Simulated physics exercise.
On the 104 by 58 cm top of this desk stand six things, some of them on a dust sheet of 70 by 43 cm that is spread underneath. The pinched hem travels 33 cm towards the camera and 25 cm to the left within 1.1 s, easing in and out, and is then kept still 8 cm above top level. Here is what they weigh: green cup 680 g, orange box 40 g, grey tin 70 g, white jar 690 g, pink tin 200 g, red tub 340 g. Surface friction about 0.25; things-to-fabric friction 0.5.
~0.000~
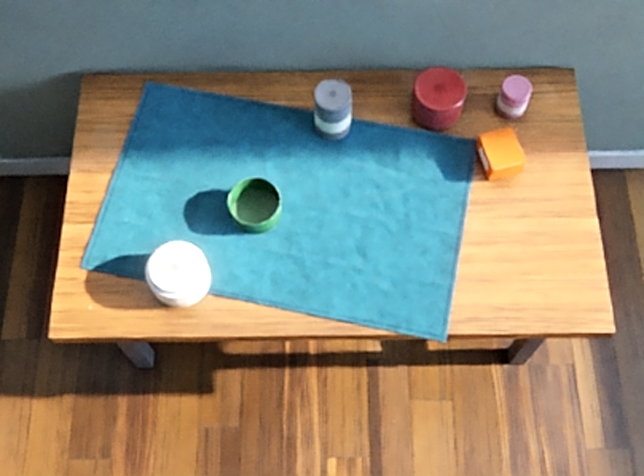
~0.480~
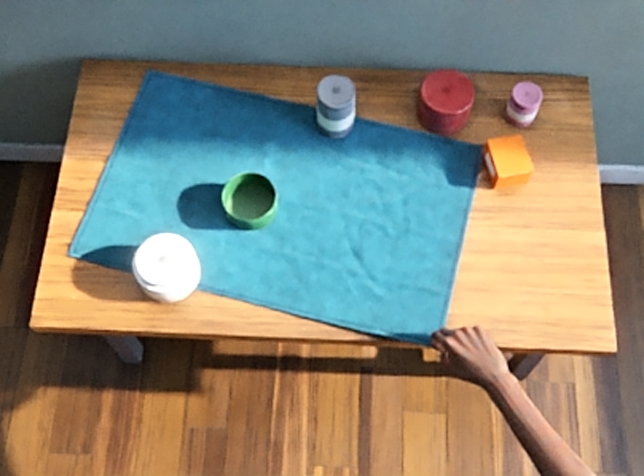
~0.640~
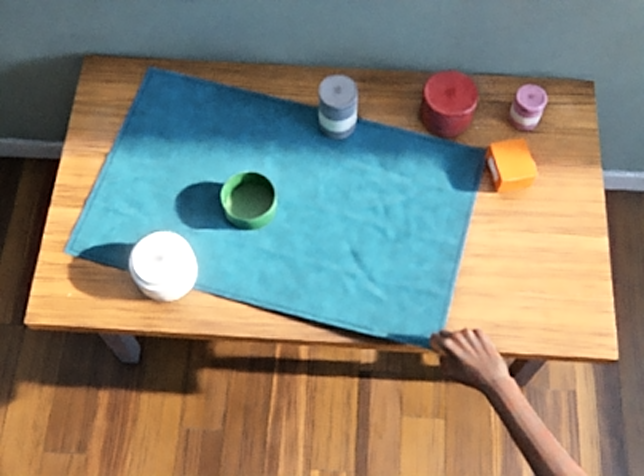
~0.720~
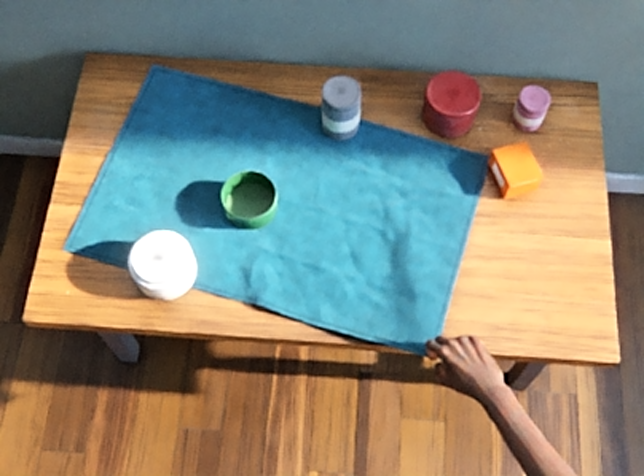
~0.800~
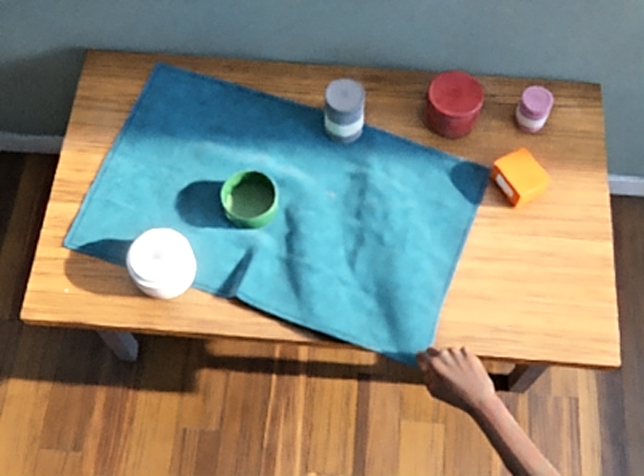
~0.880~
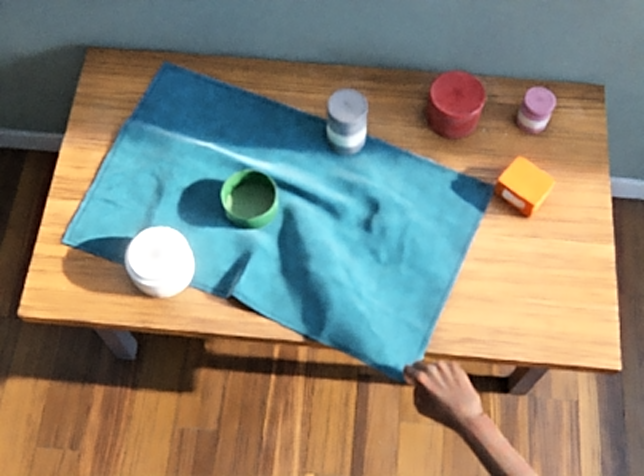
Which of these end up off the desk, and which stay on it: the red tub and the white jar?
My prediction: Red tub: Aboard; white jar: Aboard.
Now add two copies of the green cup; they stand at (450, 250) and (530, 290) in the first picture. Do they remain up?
Taking them as listed: Is lost, then is left on top.
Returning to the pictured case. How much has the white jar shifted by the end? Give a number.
Net shift, approx.: White jar = 2 cm.
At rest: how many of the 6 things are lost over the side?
Tally: 0.
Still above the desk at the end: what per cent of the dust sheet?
Near 55 in a hundred.
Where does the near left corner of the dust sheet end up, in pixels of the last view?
(123, 195), roughly.
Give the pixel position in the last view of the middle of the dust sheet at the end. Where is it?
Its centre lands at about (299, 320).
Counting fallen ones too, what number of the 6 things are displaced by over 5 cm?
After counting, the figure is 3.
After 1.1 s, 90 % of the dust sheet is still over the top; grey tin 12 cm off its start, orange box 7 cm off its start, green cup 3 cm off its start.
After 1.3 s, 75 % of the dust sheet is still over the top; white jar 1 cm off its start, grey tin 25 cm off its start, green cup 10 cm off its start.
After 1.5 s, 60 % of the dust sheet is still over the top; white jar 1 cm off its start at (153, 258), grey tin 36 cm off its start at (410, 261), green cup 16 cm off its start at (267, 275).
After 1.7 s, 55 % of the dust sheet is still over the top; white jar 3 cm off its start, grey tin 41 cm off its start, green cup 20 cm off its start.
After 3.3 s, 55 % of the dust sheet is still over the top; white jar 3 cm off its start at (154, 268), red tub 0 cm off its start at (458, 93), grey tin 41 cm off its start at (407, 296), green cup 20 cm off its start at (268, 293).
